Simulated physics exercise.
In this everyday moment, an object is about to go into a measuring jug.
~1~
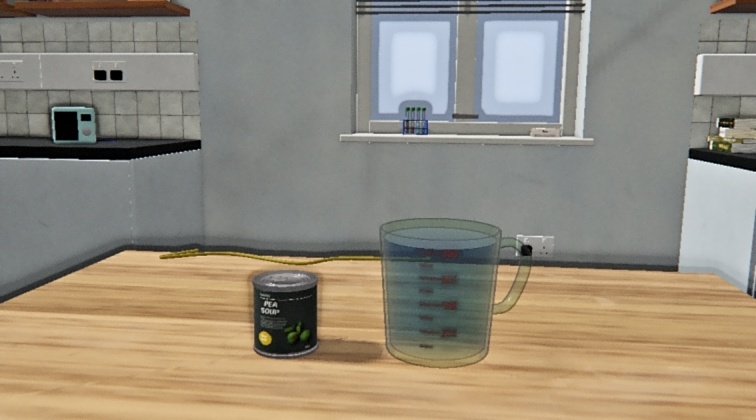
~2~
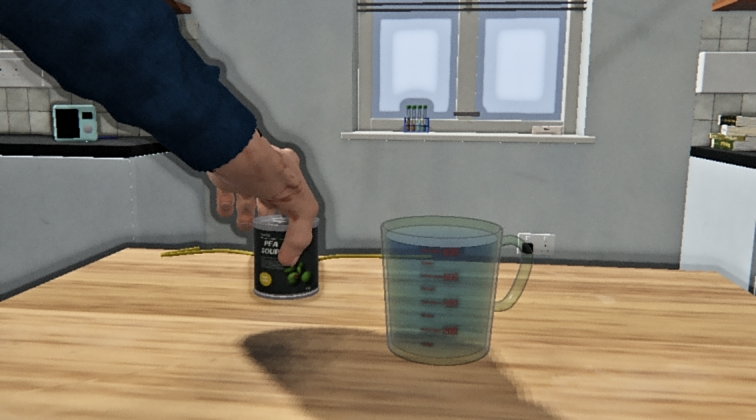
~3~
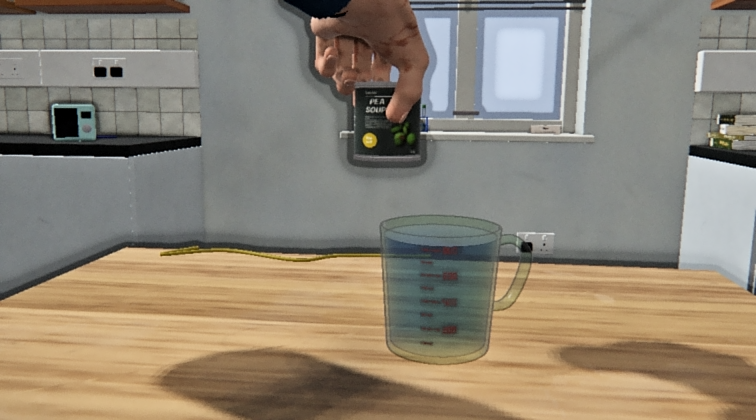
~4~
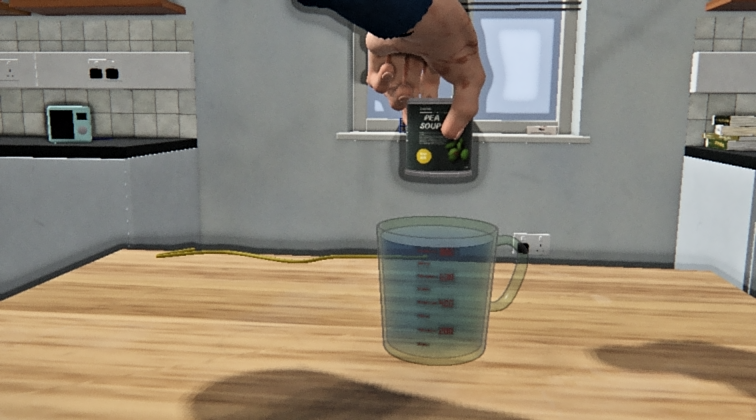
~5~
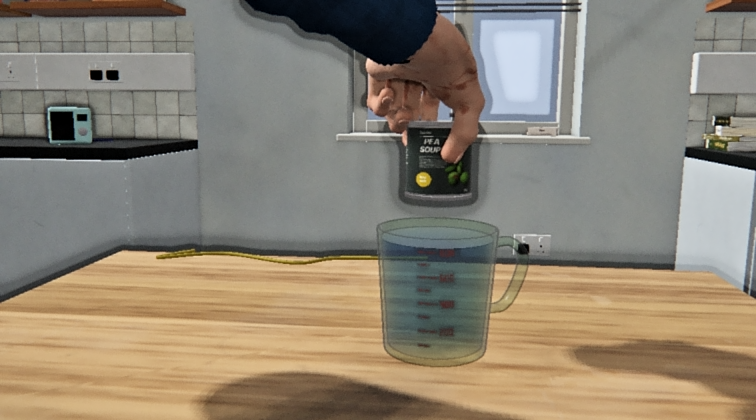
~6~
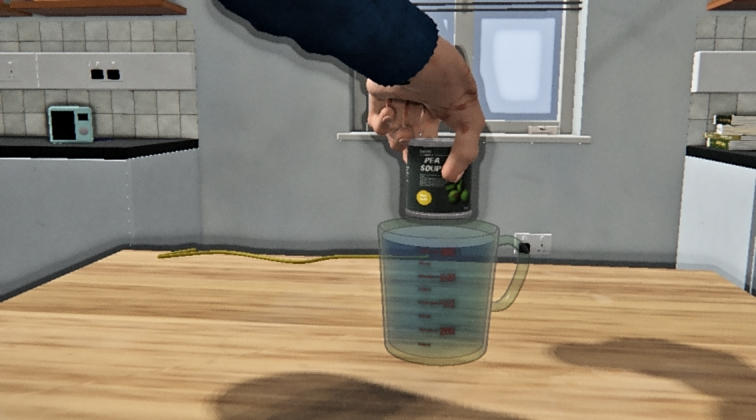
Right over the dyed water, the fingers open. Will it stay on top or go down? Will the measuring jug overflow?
Thing: It's going to drop down; measuring jug: It's going to slop over the edge.
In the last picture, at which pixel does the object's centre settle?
It should come to rest with its middle near (436, 306).
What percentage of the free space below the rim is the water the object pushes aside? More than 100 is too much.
230 per cent.
Shortly, the tin of food enters the dyed water; the measuring jug is full to the brim; the top is wet.
Then, the tin of food goes on down; the measuring jug is full to the brim; the top is wet.
At the finish, the tin of food is at the bottom; the measuring jug is full to the brim; the top is wet.
